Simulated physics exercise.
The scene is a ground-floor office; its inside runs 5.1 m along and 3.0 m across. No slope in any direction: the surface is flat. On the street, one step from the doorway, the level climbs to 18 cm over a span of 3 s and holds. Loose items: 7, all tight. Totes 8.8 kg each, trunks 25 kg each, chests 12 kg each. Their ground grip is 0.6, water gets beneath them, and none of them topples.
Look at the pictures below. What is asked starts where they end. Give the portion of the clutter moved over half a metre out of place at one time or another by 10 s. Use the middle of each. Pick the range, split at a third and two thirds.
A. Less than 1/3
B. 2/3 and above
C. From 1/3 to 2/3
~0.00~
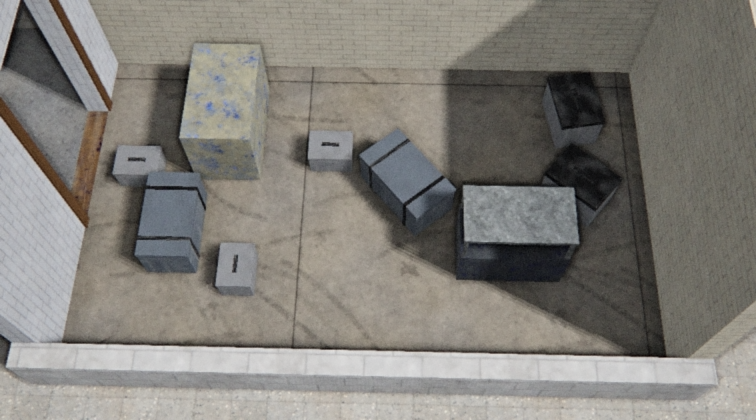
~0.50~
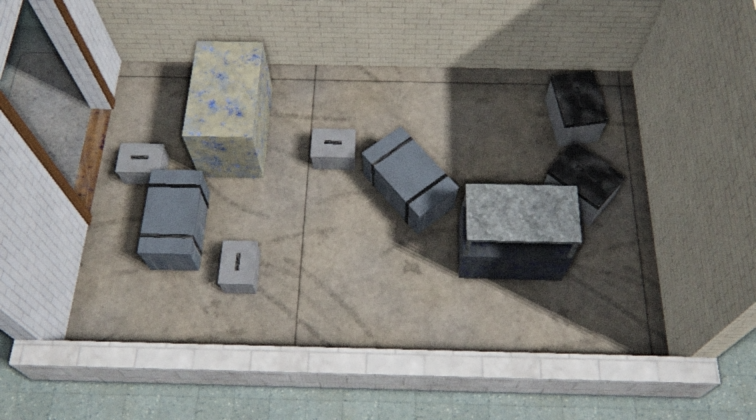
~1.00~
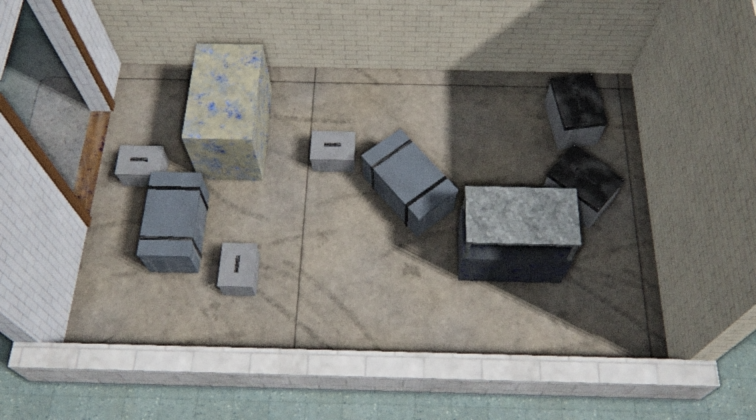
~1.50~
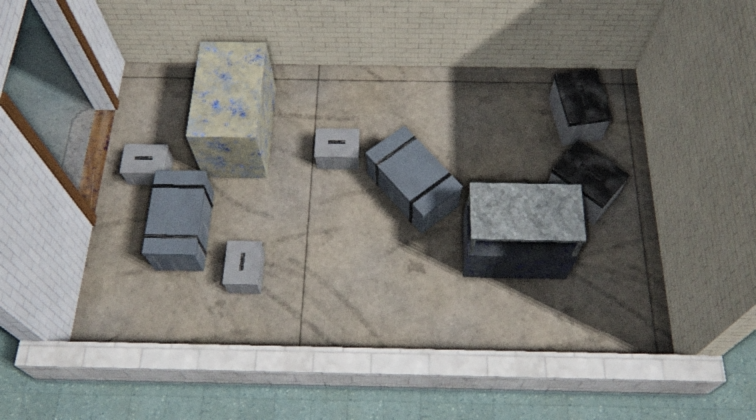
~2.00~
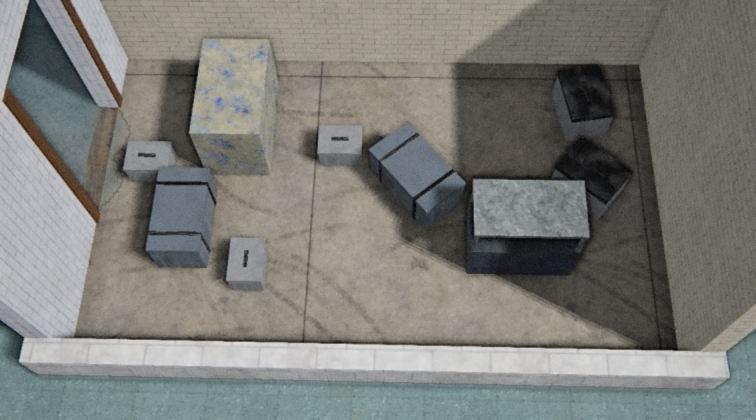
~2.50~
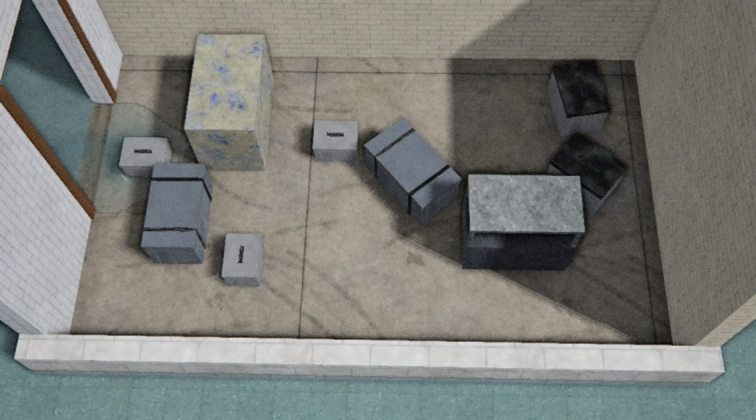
From 1/3 to 2/3.
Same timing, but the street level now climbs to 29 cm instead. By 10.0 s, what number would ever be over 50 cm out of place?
That would give 5.
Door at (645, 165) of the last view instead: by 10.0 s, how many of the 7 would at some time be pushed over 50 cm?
Result: 4.
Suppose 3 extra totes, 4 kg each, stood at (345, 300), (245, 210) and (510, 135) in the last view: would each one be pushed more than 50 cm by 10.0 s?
Result, in listed order: Exceeded / exceeded / not exceeded.
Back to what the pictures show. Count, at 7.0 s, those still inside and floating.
1 at that moment.
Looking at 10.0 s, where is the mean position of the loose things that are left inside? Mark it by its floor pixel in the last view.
That lands at roughly (416, 216).
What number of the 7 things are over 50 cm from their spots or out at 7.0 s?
At that time I count 2.
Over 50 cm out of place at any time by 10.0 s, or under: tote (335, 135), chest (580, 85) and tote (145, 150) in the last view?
One by one in that order: Below; below; above.
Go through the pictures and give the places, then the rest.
The first picture shows a tote at (137, 160) rests on the ground; a tote at (235, 264), on the bottom; 0.0 m2 under water; 0 of 7 have shifted.
The second picture shows a tote at (140, 158) rests on the ground; a tote at (238, 262), on the bottom; water covers 0.0 m2; 0 of 7 have shifted.
The third picture shows a tote at (139, 160), on the bottom; a tote at (237, 264) rests on the ground; water covers 0.0 m2; 0 of 7 have shifted.
The fourth picture shows a tote at (144, 158), on the bottom; a tote at (242, 262), on the bottom; 0.0 m2 under water; 0 of 7 have shifted.
The fifth picture shows a tote at (147, 155), on the bottom; a tote at (246, 259) rests on the ground; water covers 0.1 m2; 0 of 7 have shifted.
The sixth picture shows a tote at (143, 152), on the bottom; a tote at (241, 255) rests on the ground; 0.5 m2 under water; 0 of 7 have shifted.
After 3.5 s 0 of 7 are over 50 cm from their spots; 1 afloat.
After 4.5 s 0 of 7 are over 50 cm from their spots; 1 afloat.
After 7.0 s 2 of 7 are over 50 cm from their spots; 1 afloat.
After 10.0 s 3 of 7 are over 50 cm from their spots, and 3 have been at some point; 3 afloat.
